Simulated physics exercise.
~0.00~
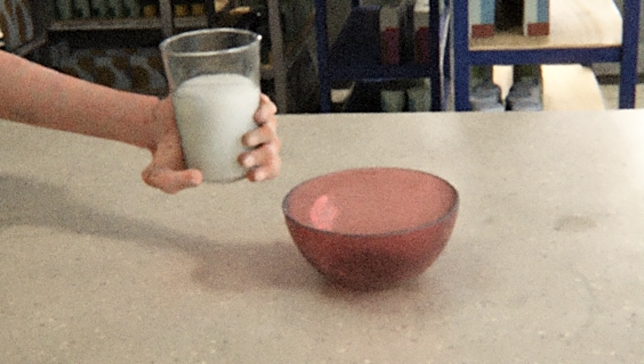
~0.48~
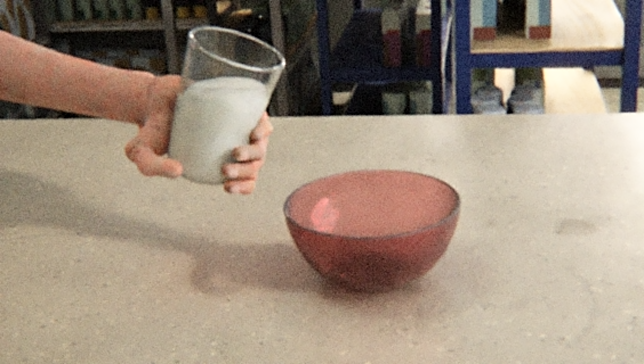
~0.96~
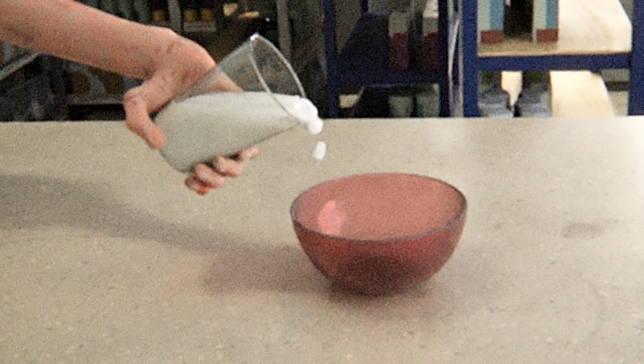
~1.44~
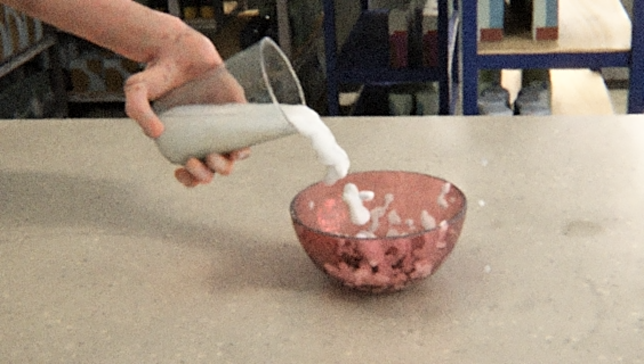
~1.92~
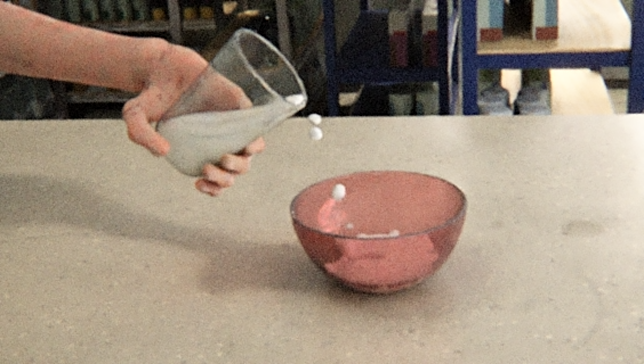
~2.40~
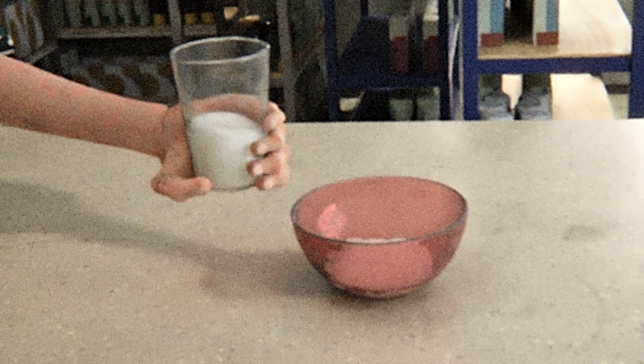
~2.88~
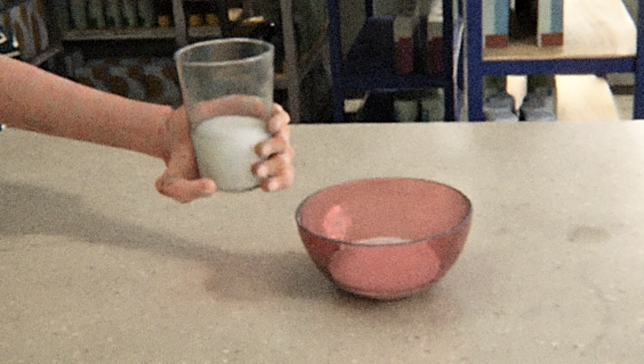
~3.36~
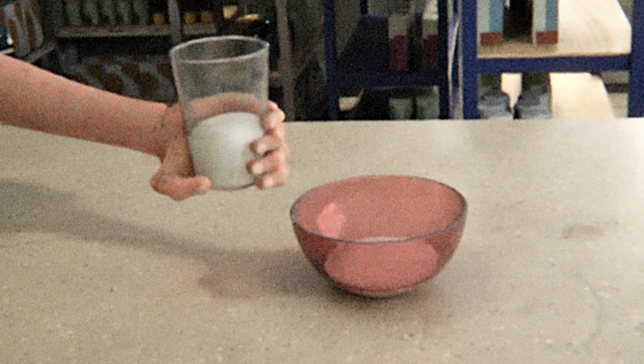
To begin with, a hand holds a clear drinking glass, mostly full of milk, above a pale speckled counter, to the left of an empty, see-through red round bowl. The hand tips the glass steeply to the right, and the first white drops leave its rim. The milk then pours in a thicker stream, splashing up the inside of the bowl. As the hand turns the glass back, the stream breaks into a few last drops. Finally the glass is held upright, still roughly half full, while a shallow pool of milk rests in the bowl.
